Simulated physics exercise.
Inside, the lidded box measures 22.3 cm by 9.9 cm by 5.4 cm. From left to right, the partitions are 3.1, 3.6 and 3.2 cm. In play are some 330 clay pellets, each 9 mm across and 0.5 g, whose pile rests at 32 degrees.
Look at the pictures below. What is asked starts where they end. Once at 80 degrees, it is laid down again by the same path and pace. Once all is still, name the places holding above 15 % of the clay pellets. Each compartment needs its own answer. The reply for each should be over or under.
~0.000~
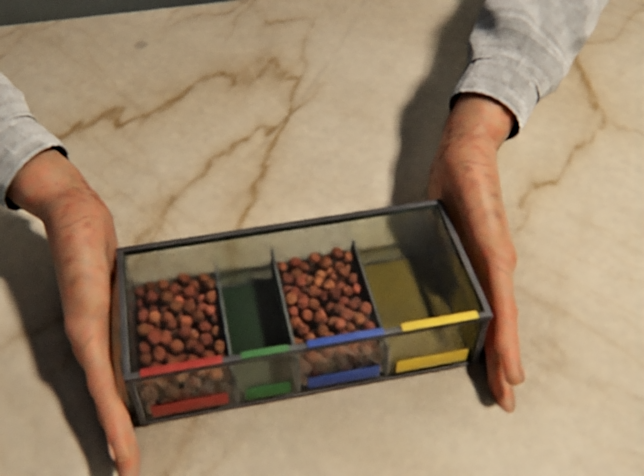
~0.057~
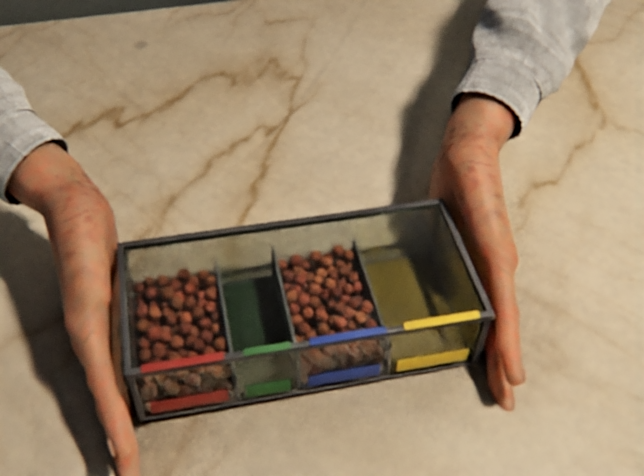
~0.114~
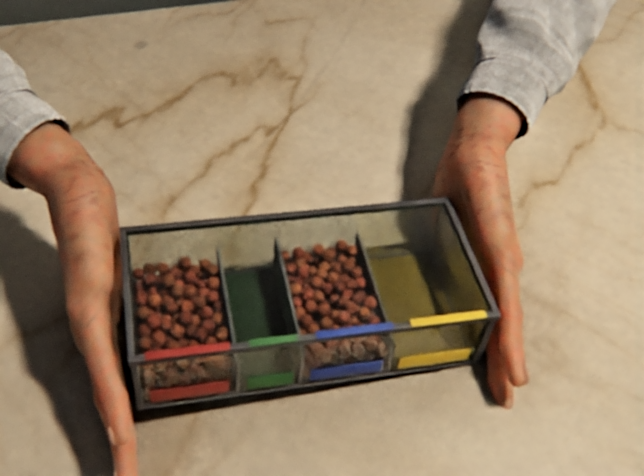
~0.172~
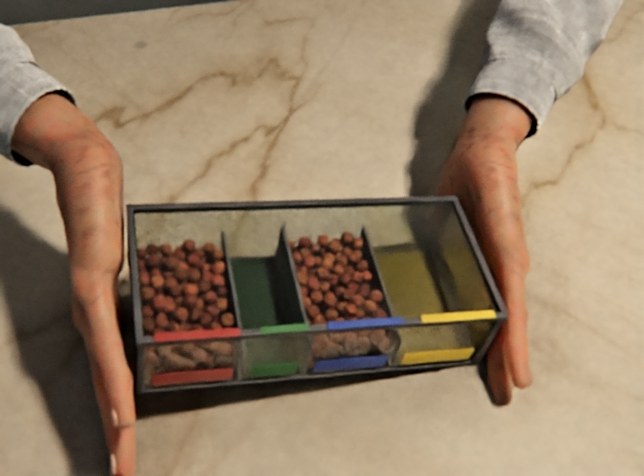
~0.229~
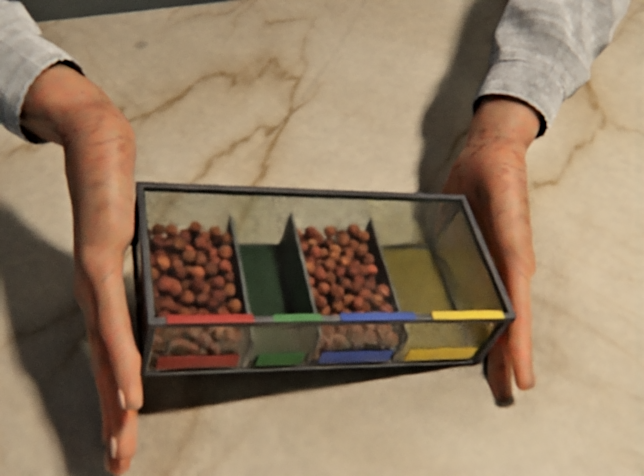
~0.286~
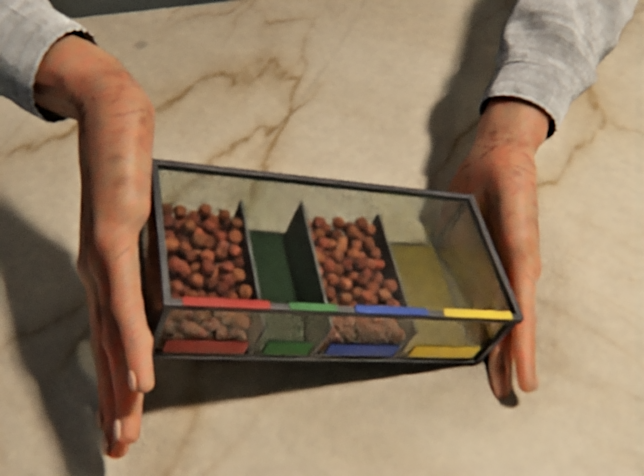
For red it is over, for blue it is over, for green it is under, for yellow it is over.
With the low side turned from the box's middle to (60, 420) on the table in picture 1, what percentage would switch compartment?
I'd say close to 10 %.
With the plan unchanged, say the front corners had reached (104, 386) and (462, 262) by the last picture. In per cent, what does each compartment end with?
The compartments end with red 65 per cent, blue 35 per cent, green 0 per cent and yellow 0 per cent.
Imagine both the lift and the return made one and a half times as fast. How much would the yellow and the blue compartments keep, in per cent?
I'd say yellow 35 percent, blue 35 percent.
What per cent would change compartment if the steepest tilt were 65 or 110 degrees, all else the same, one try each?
15 and 80 %.
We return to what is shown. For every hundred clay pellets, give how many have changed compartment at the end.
About 40 percent of it.
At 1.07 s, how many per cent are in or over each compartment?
Red 40, blue 45, green 5, yellow 10.
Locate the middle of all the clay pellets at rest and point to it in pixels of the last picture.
In the last view, approximately (346, 327).
Then, at 1.07 s, tilt 79 degrees; red 40 %, blue 45 %, green 5 %, yellow 10 %.
Then, at 1.59 s, tilt 33 degrees; red 25 %, blue 35 %, green 10 %, yellow 30 %.
After 2.17 s, tilt 0 degrees; red 25 %, blue 35 %, green 10 %, yellow 30 %.
By 2.7 s all is still; red 25 %, blue 35 %, green 10 %, yellow 30 %.
